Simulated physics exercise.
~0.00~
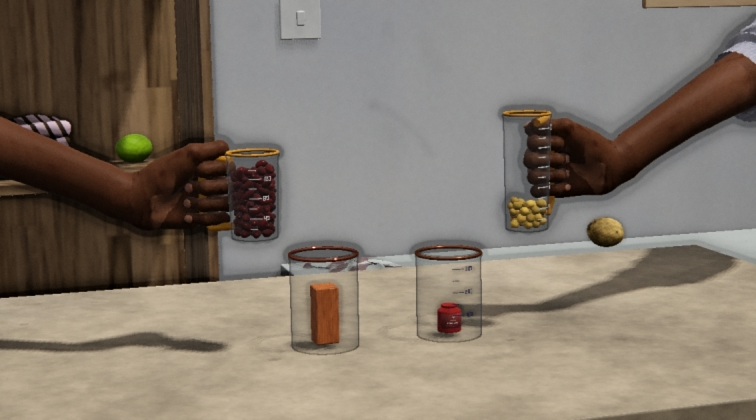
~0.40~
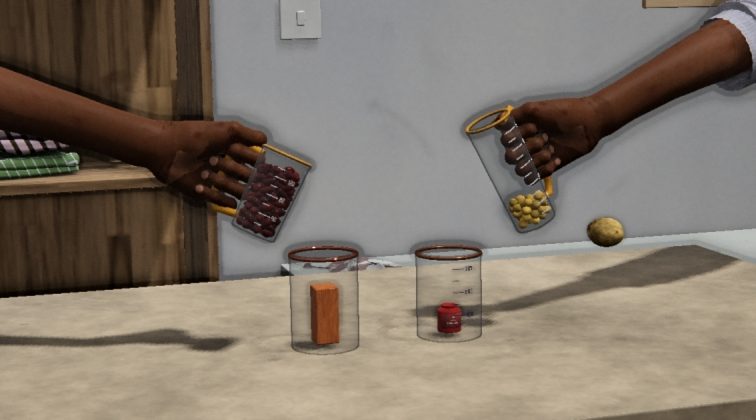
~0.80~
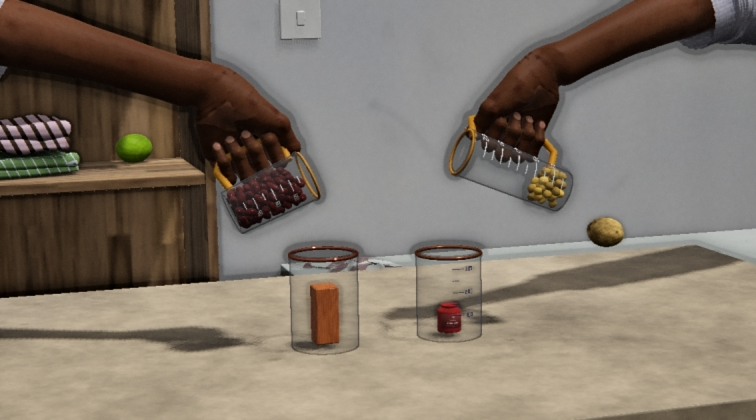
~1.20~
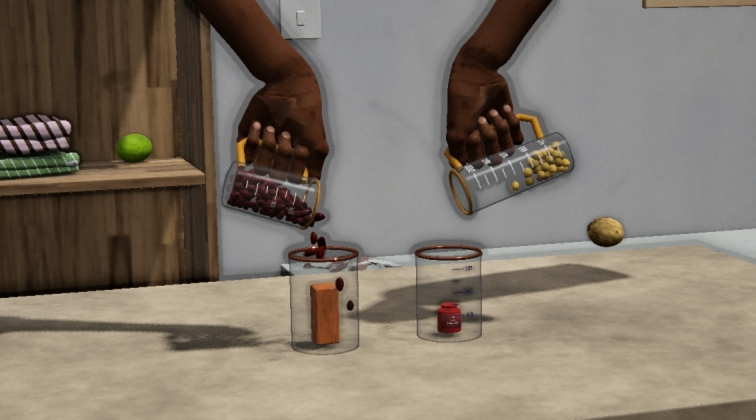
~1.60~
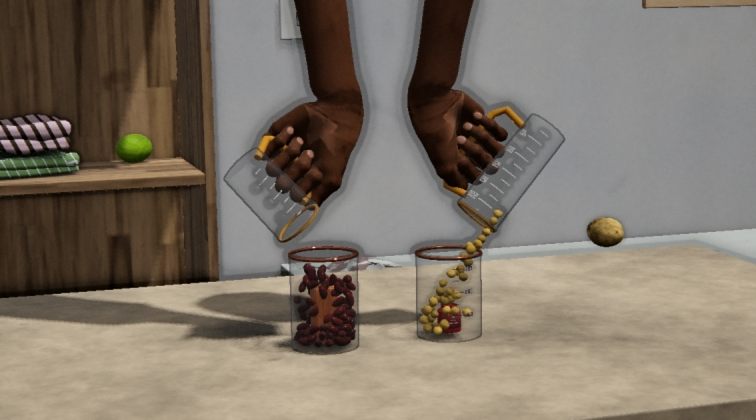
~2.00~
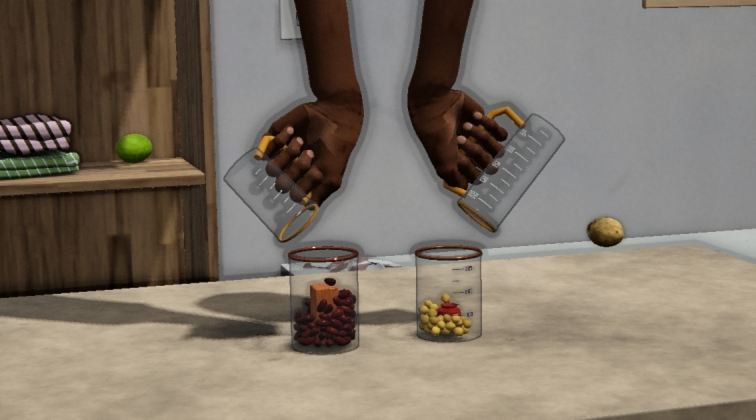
Two hands tip dark beans and yellow pieces into clear containers, leaving both objects showing.
